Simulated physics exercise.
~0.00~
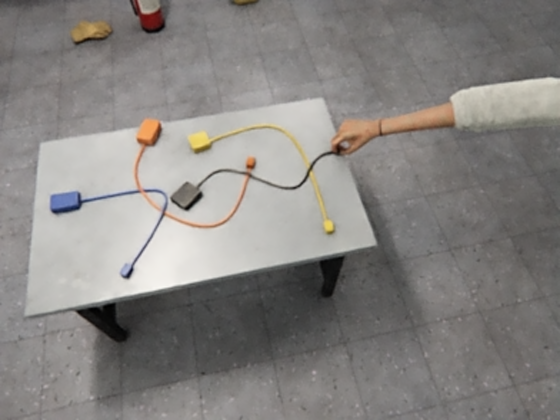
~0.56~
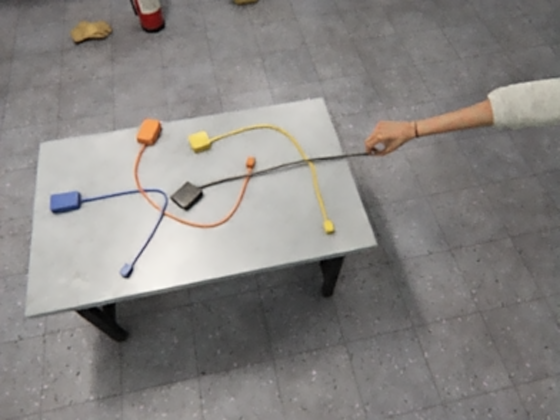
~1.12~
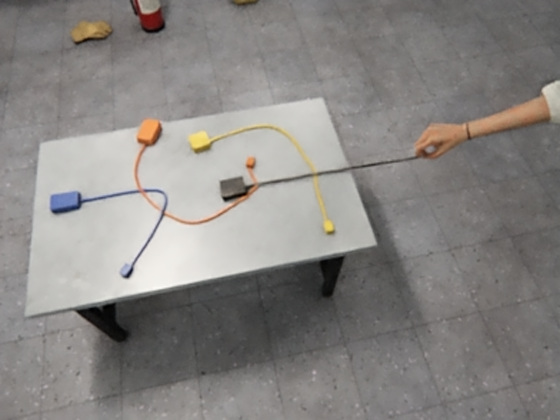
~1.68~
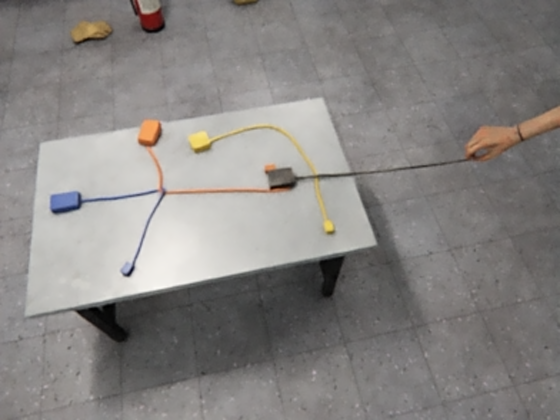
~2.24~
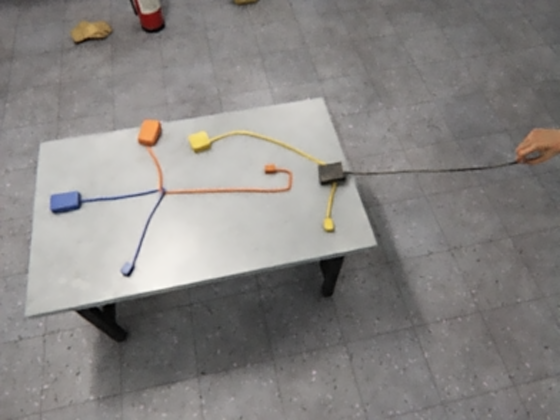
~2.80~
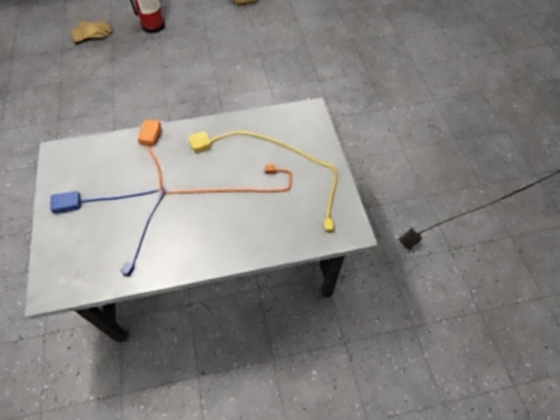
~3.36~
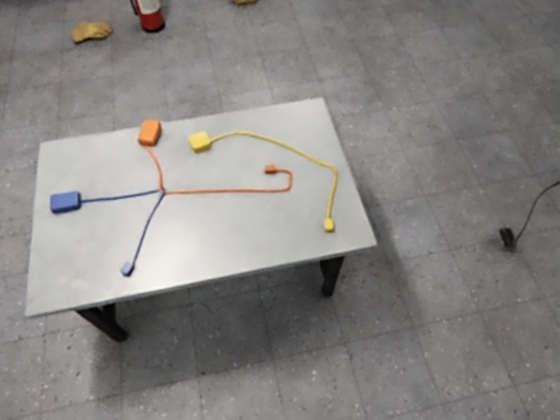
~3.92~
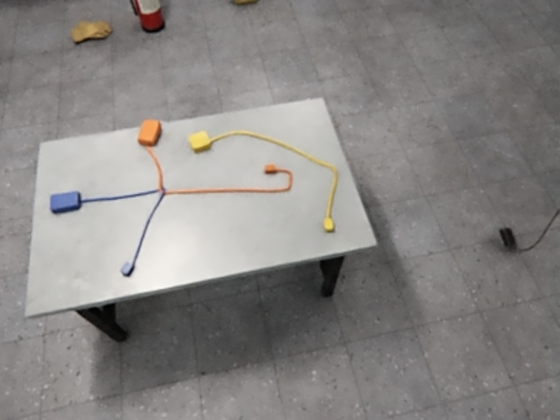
A hand reaches in from the right and grips the end of a black lead on a pale grey table, seen from above on a grey tiled floor. Blue, orange and yellow leads with block chargers lie from left to right, crossing around the black one. The hand pulls the black lead rightward, drawing its charger across the table. The orange lead's plug shifts slightly and its cord straightens and bends, while the yellow cord is nudged outward. The black charger slips over the right edge and finishes beyond the table at far right, the others remaining on top.
